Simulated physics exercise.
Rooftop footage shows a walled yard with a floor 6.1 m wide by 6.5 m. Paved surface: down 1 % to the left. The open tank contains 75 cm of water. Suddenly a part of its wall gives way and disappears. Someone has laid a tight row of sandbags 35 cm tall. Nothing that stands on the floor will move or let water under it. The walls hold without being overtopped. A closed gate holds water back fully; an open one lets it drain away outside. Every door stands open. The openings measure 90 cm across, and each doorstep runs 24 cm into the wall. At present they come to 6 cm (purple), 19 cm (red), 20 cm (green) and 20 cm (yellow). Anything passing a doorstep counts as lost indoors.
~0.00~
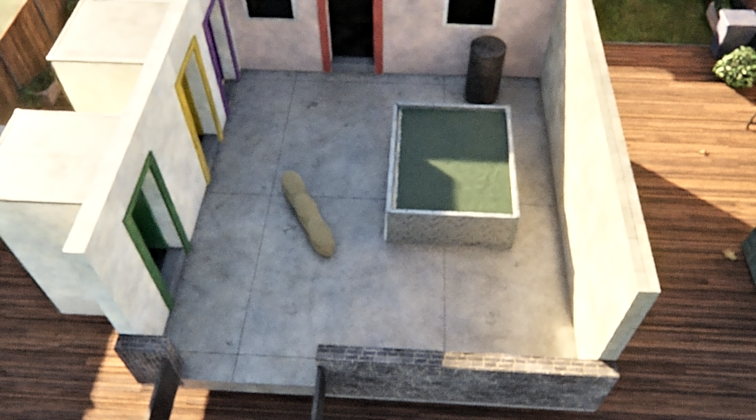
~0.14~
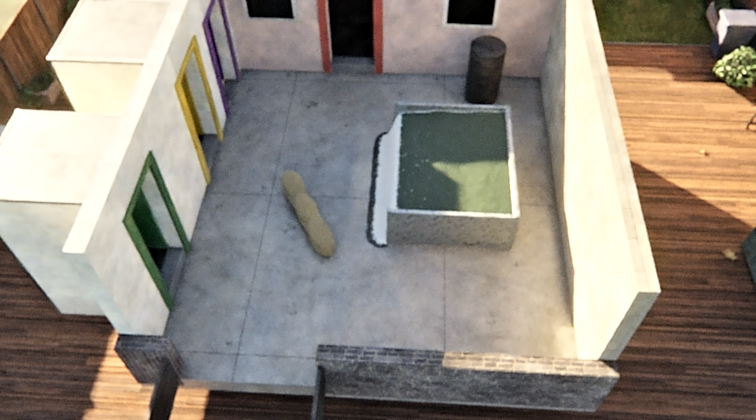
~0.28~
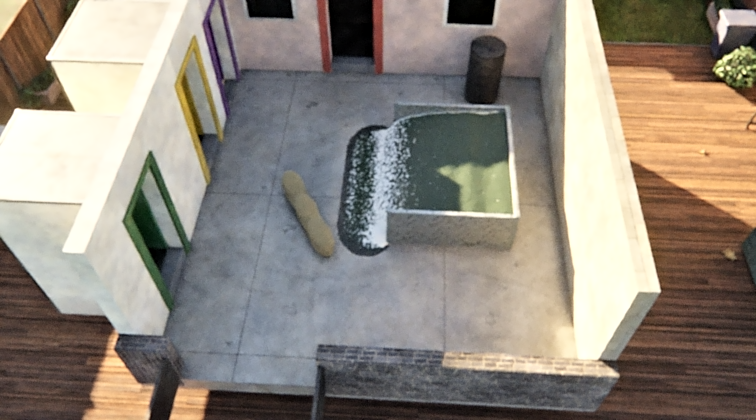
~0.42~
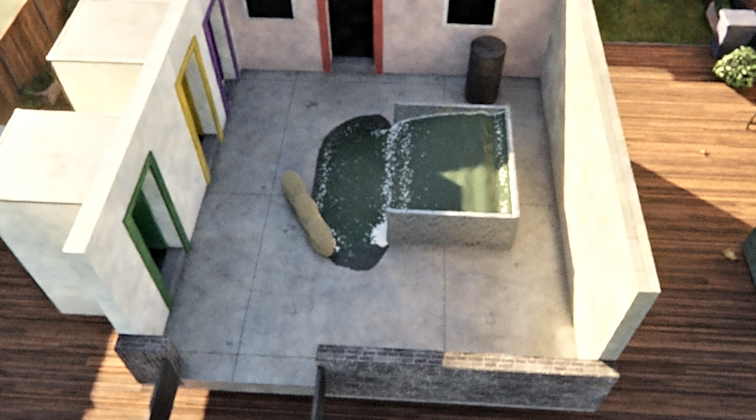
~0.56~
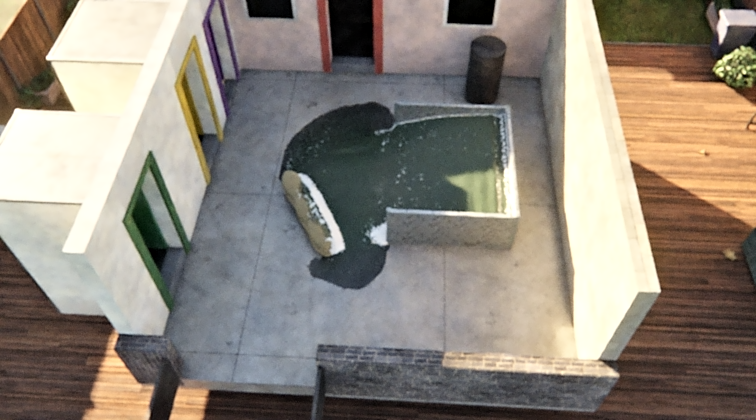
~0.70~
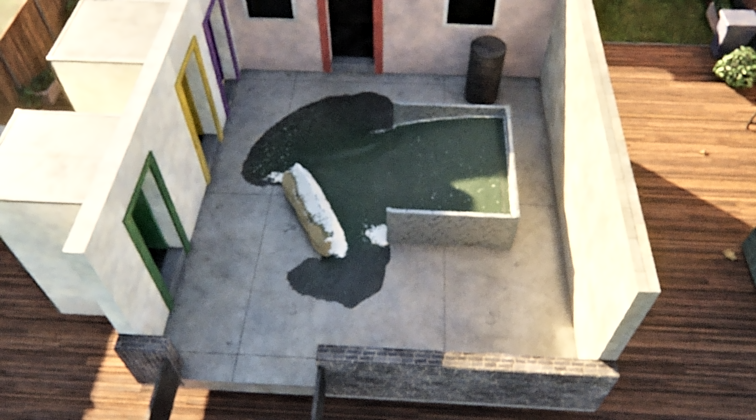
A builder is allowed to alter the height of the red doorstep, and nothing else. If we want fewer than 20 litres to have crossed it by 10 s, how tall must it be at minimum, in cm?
It needs to be roughly 12 cm tall.
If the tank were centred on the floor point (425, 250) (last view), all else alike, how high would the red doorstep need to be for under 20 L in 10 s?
Roughly 16 cm is needed.
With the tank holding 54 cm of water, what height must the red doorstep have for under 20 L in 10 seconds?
Some 8.5 cm.
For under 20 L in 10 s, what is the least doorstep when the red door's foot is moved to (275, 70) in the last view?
Roughly 32 cm.
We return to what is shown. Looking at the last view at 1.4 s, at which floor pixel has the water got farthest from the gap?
Look about (236, 87) in the last picture.
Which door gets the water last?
I'd say the green door.
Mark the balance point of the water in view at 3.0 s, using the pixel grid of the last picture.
The balance point sits at roughly (329, 167).
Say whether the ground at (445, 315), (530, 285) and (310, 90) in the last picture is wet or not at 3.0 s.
One by one: Drenched, clear, drenched.
After 1.4 s water covers 40 % of the floor, deepest (52 cm) near (316, 210); it has not reached the red door.
After 3.0 s water covers 60 % of the floor, deepest (41 cm) near (238, 81); 13 cm at the red door, 0 litres in over its 19 cm doorstep.
After 10.0 s water covers 95 % of the floor, deepest (10 cm) near (219, 145); 7 cm at the red door, 2 litres in over its 19 cm doorstep.
At the red door as built, the water arrived by 1.5 s and peaked near 20 cm at 3.8 s.
Run again over the same 10 s with other heights there, 35 litres in over 10 cm, 14 litres over 13.5 cm. The limit of 20 litres is kept from about 12 cm up.
